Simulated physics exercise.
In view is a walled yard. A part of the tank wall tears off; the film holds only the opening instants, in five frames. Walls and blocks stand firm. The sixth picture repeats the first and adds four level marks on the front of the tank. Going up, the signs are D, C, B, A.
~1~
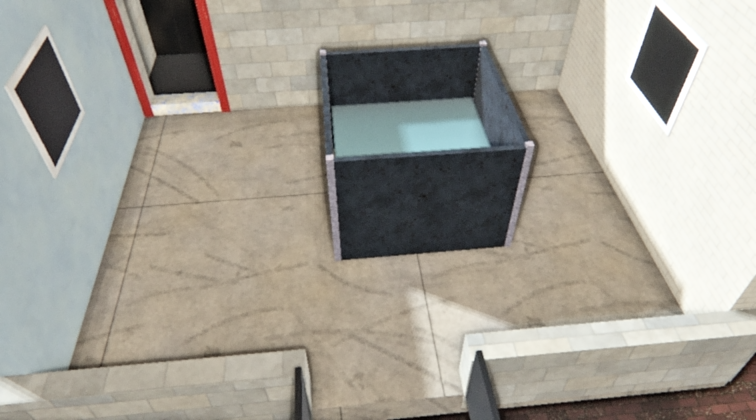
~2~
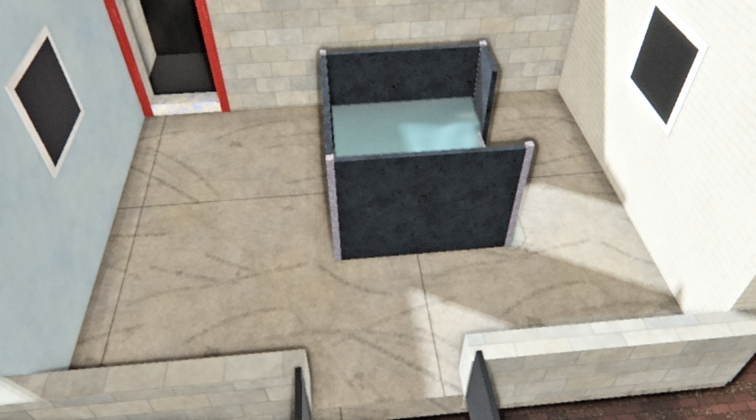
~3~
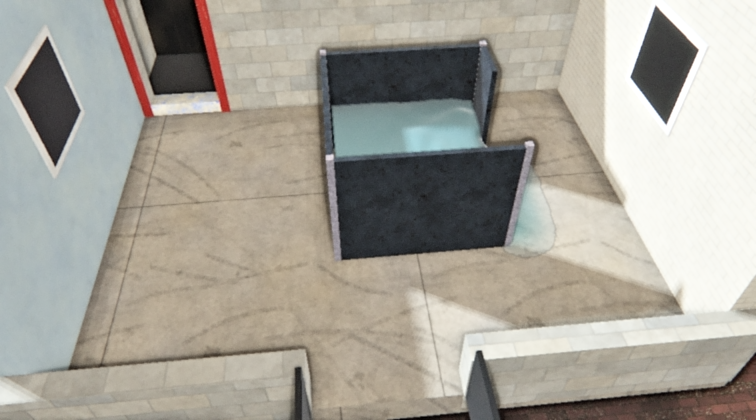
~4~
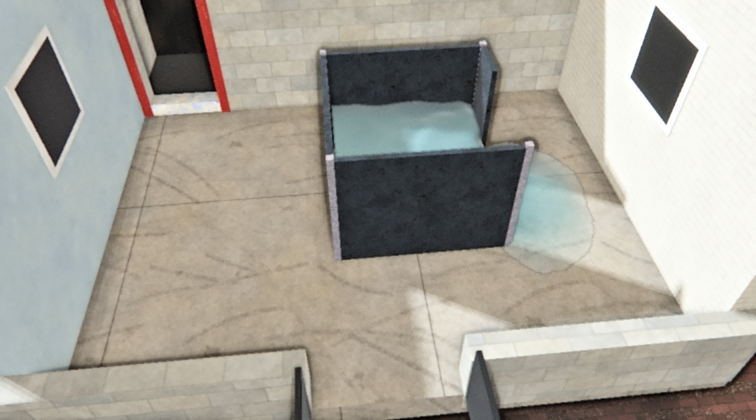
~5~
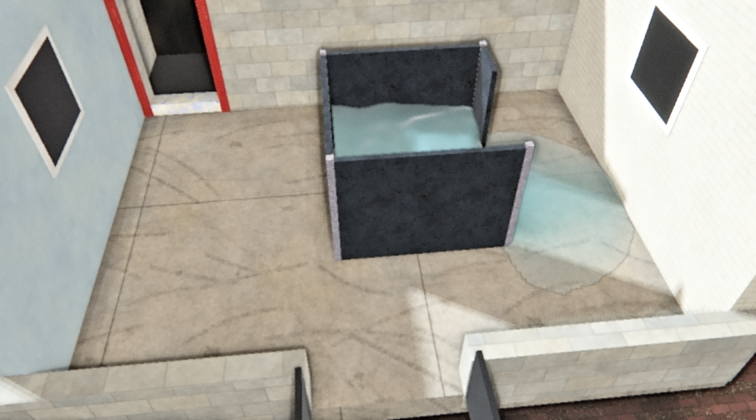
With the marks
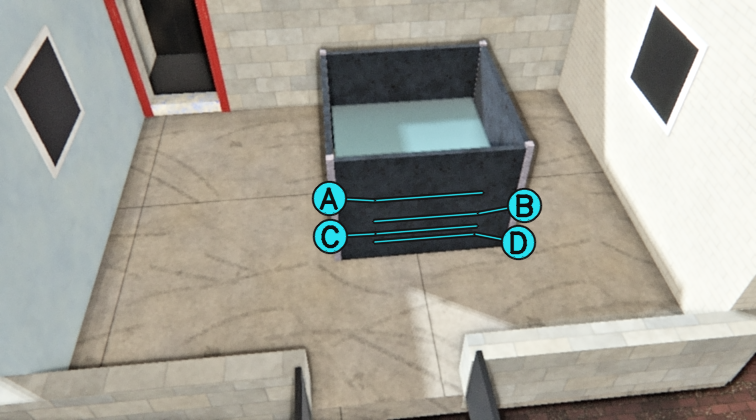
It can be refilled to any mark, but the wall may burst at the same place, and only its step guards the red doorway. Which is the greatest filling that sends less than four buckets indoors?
A is the one.
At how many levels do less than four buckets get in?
All four.
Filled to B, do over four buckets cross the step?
No, not at all.
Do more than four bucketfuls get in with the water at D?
No, not at all.
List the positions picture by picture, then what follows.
Water in the tank at rest, its middle at (413, 147); foot of the red doorway at (188, 113); open gate at (386, 338).
Water covers 1 % of the ground and shows as far out as (515, 242).
Water covers 4 % of the ground and shows as far out as (529, 250).
Water covers 8 % of the ground and shows as far out as (564, 169).
Water covers 14 % of the ground and shows as far out as (599, 166).
On the marked copy, A at (428, 196); B at (426, 217); C at (425, 229); D at (425, 238); from the bottom up D, C, B, A.
For mark A, a bucket or two gets in.
For mark B, nothing gets over.
For mark C, nothing gets over.
For mark D, nothing gets over.
